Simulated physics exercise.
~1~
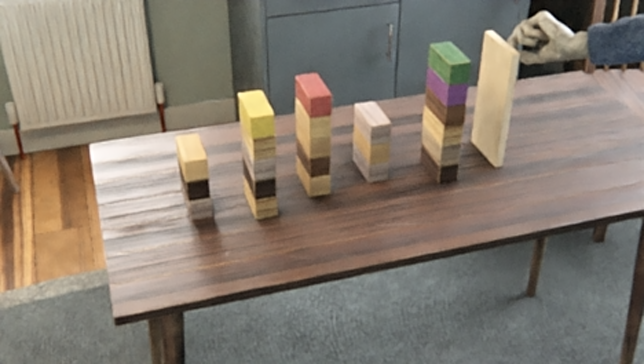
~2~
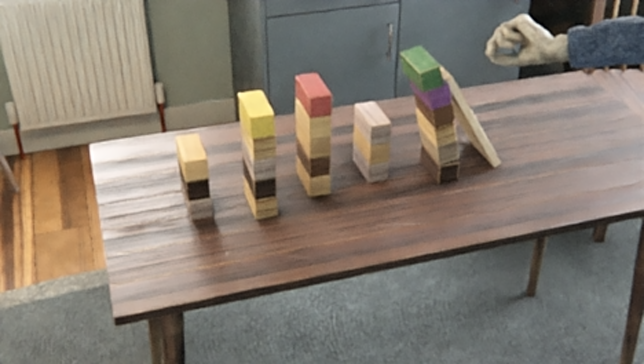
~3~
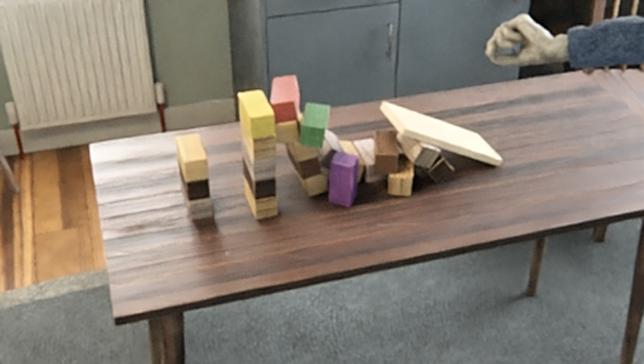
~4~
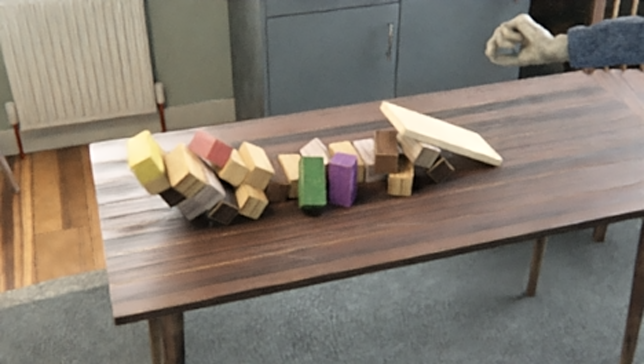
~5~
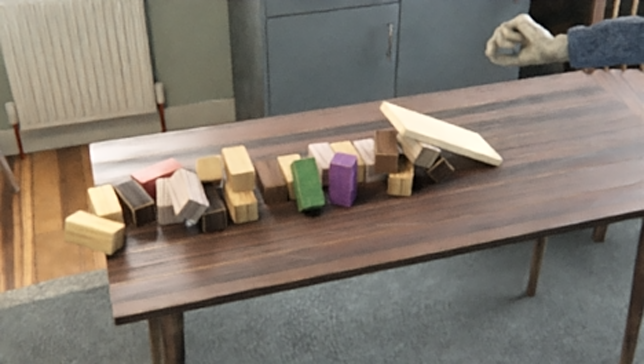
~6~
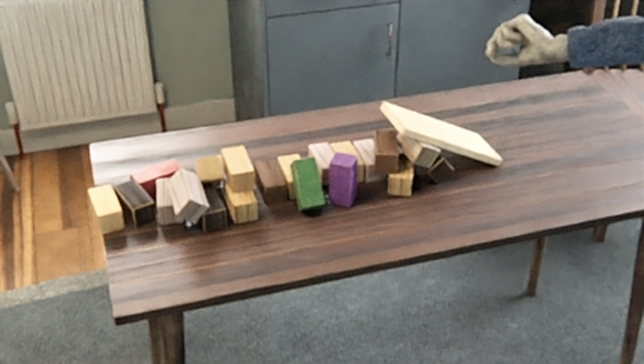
At the start, five stacks of wooden blocks stand in a row on a dark table, with a pale board upright at the right end and a hand beside it. The board tips left into the tall stack topped with green and purple blocks, and the hand stays back. That stack topples left over the short one and knocks into the red-topped stack. The red-topped and yellow-topped stacks then collapse leftward, bringing down the last one. Finally, the blocks lie strewn along the table, green and purple ones near the middle, with the board resting slanted on the rubble.
